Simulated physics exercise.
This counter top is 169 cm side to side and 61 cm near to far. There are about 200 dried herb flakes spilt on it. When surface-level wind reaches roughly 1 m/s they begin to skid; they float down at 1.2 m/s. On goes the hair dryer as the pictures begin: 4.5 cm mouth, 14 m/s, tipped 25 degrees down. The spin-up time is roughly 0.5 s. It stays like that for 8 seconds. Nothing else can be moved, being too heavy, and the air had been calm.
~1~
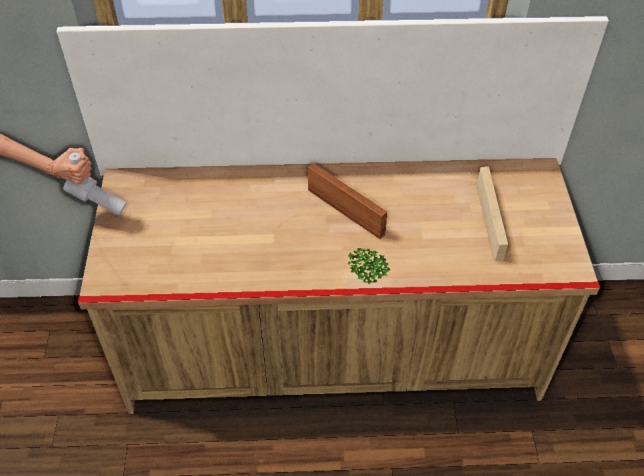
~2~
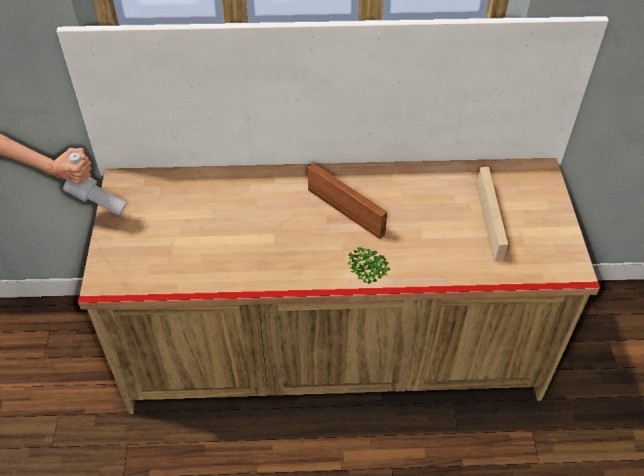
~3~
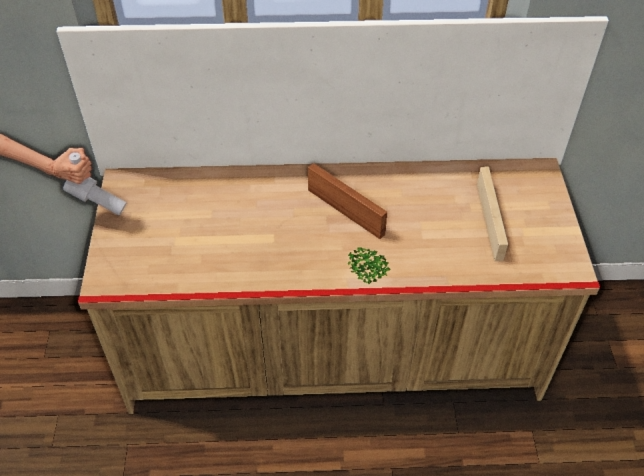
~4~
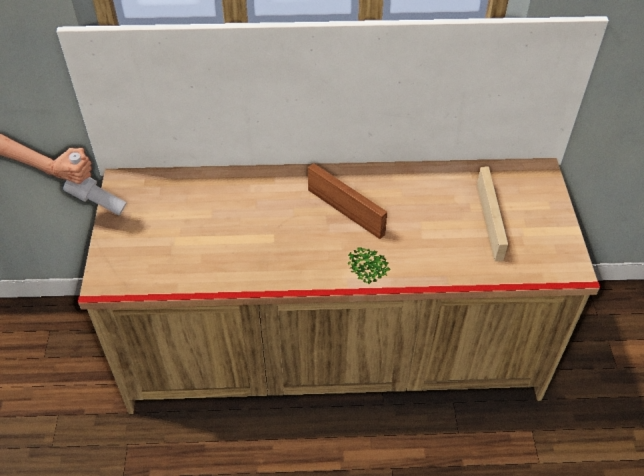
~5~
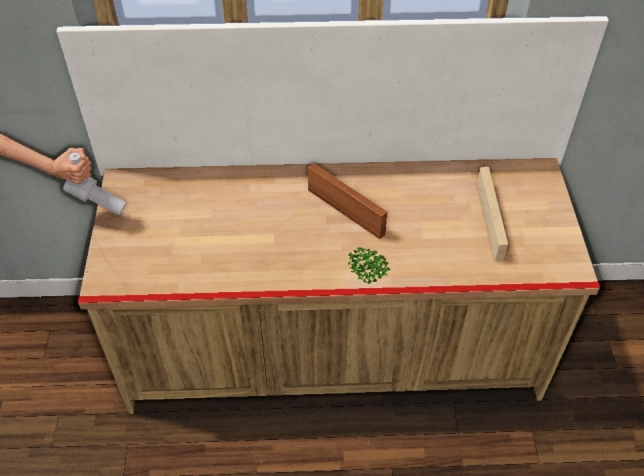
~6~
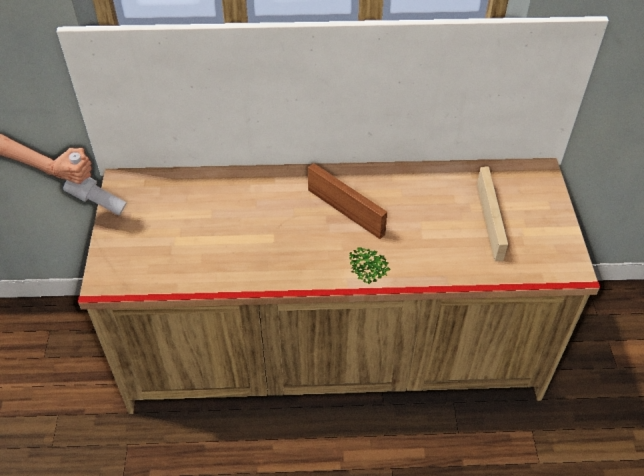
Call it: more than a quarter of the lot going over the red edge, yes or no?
Call: Yes.
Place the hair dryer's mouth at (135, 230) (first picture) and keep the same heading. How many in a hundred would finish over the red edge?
That gives roughly 60 % in the end.
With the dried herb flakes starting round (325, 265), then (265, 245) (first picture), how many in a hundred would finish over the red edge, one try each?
Roughly 80 %, then 40 %.
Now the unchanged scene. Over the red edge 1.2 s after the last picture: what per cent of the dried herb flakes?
I'd put it at some 70 %.
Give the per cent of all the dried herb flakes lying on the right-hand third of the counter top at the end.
Near 5 per cent at the end.
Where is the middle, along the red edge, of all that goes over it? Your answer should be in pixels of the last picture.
I'd say roughly (481, 291).
Then, 1.2 s after the last picture, 7 % are on the move or not yet settled, 68 % are over the red edge.
Then, 2.1 s after the last picture, 5 % are on the move or not yet settled, 68 % are over the red edge.
Then, 4.0 s after the last picture, 4 % are on the move or not yet settled, 68 % are over the red edge.
Then, 7.6 s after the last picture, at the end, 68 % are over the red edge.
